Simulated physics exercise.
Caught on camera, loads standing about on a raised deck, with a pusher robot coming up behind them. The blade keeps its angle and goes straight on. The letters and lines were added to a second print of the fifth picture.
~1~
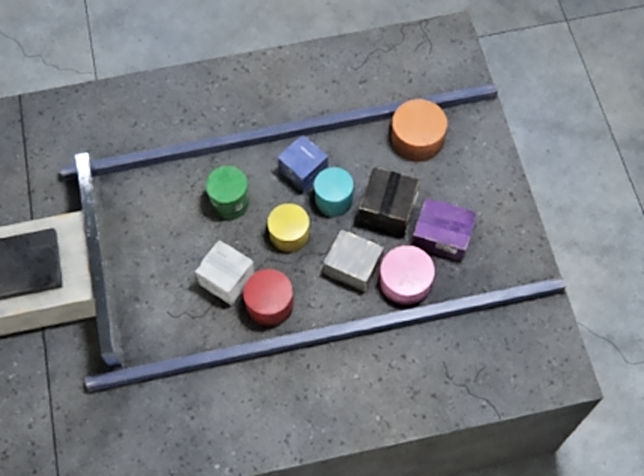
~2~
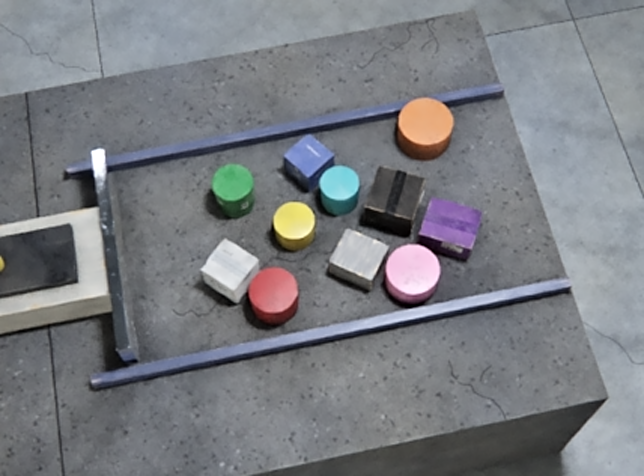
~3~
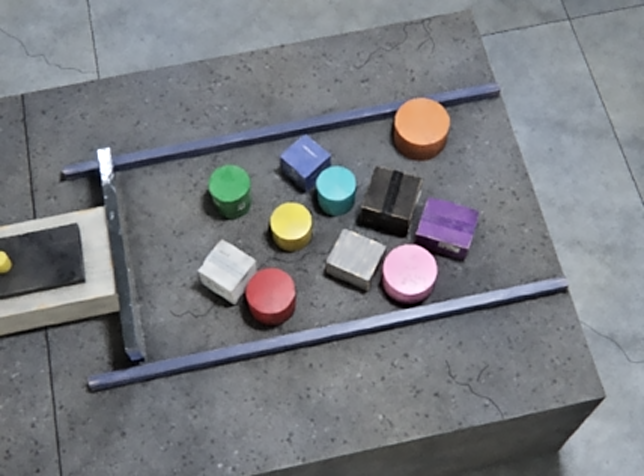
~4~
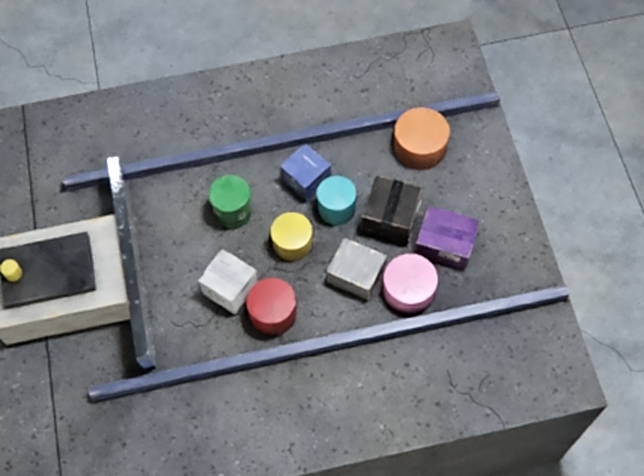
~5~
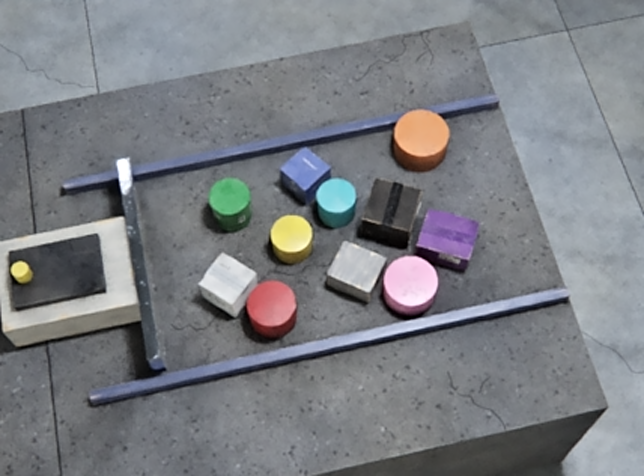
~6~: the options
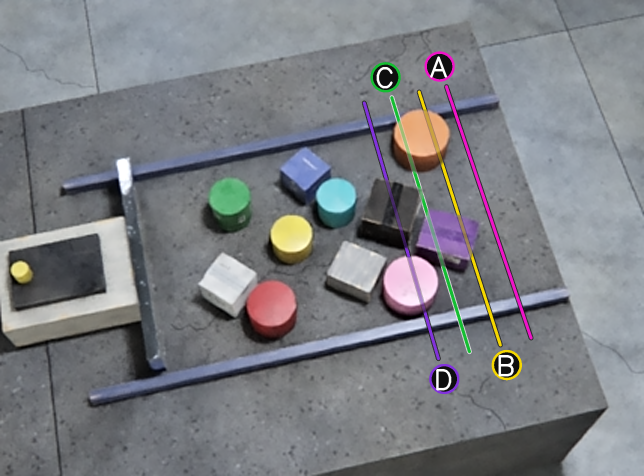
A flat pusher blade on a pale, black-topped machine edges slowly rightward from the left between two blue rails on a grey stone platform, seen from above at an angle. Ahead of it stand green, yellow, red, turquoise, pink and orange cylinders among blue, white, grey, black and purple blocks, orange farthest upper right. The loads stay put, untouched, while the camera shifts slightly.
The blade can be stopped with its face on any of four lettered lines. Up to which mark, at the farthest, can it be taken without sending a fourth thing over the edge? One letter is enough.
Stop at B.
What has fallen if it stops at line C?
It is the purple box.
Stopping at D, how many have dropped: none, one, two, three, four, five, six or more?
The count is none.
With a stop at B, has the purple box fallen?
Yes.
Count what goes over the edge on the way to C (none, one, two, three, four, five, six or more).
By then, one.
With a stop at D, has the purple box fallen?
No.
On the copy, A at (486, 204); B at (457, 210); C at (428, 217); D at (399, 223).
On B. First, robot (182, 245); red canister (300, 306); green pail (273, 197).
Then, robot (298, 220); purple box (501, 232); pink canister (496, 276).
Finally, robot (387, 202); purple box over the edge; pink canister over the edge; two fallen.
By contrast, A drops six; C is within the limit but short; D is within the limit but short.
